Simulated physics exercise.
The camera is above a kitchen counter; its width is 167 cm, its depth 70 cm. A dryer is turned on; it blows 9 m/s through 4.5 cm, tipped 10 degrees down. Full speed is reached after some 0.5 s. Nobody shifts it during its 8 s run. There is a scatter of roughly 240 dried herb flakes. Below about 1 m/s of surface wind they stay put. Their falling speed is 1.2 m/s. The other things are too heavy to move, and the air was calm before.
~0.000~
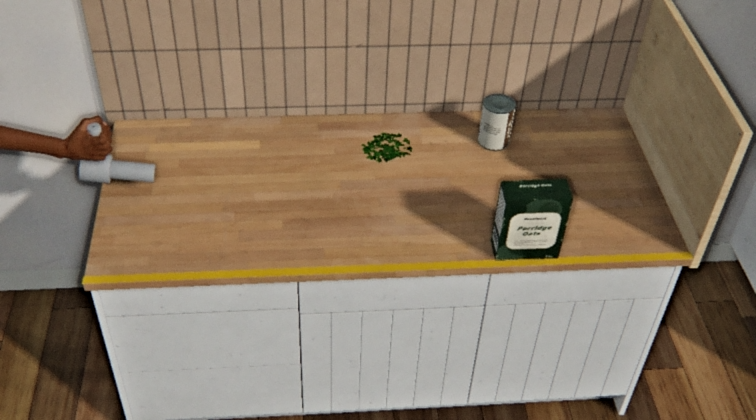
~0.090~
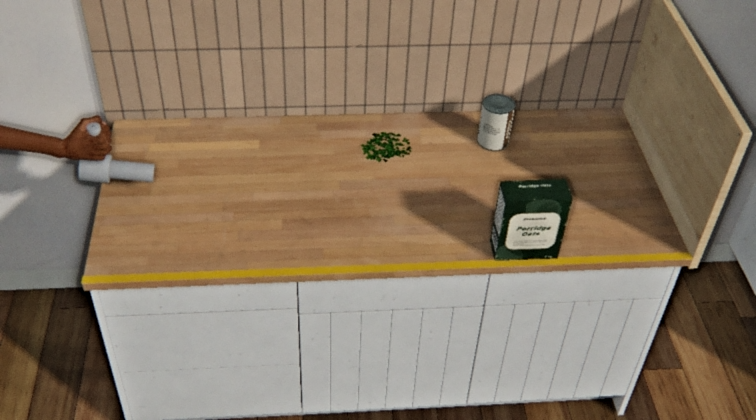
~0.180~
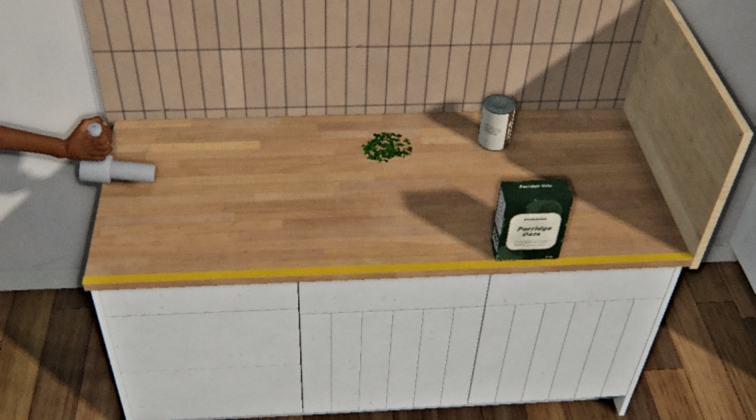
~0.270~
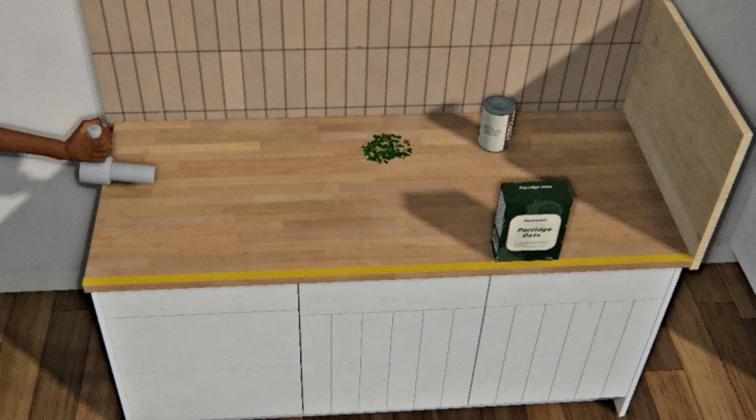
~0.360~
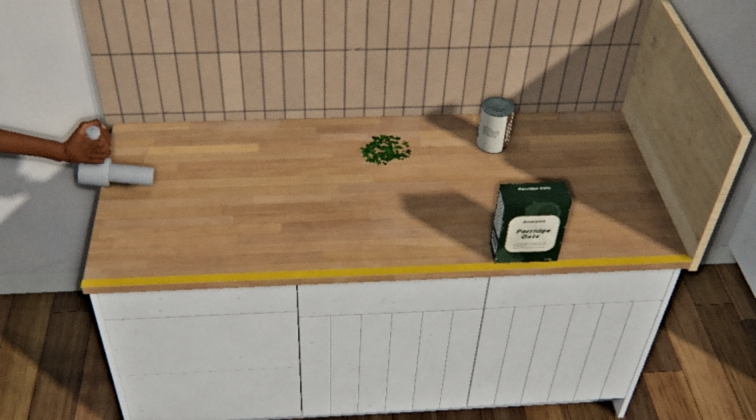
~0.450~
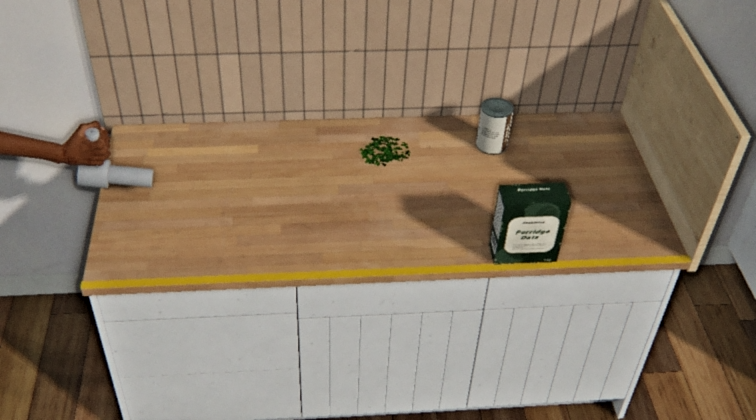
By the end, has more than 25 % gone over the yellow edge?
As for a quarter going over the yellow edge: No.
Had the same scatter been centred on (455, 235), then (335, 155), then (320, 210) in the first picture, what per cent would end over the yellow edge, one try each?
In turn about 80 %, 0 %, 80 %.
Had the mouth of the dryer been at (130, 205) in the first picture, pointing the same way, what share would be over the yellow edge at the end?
In that case some 0 per cent.
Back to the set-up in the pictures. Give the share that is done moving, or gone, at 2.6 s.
Near 20 %.
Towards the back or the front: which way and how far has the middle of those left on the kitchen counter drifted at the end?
To the back, by about 15 cm.
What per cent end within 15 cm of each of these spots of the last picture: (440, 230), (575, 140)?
In turn about 0 %, 40 %.
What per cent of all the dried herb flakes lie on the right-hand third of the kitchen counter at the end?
Near 90 %.
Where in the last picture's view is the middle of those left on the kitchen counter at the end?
Around (545, 115).
After 1.6 s the count stands so, 0 % are over the yellow edge; the middle of those still in play is near (491, 118).
After 2.6 s the count stands so, 0 % are over the yellow edge; the middle of those still in play is near (522, 116).
After 4.4 s the count stands so, 0 % are over the yellow edge; the middle of those still in play is near (541, 115).
After 8.0 s, at the end, 0 % are over the yellow edge; the middle of those still in play is near (545, 115).
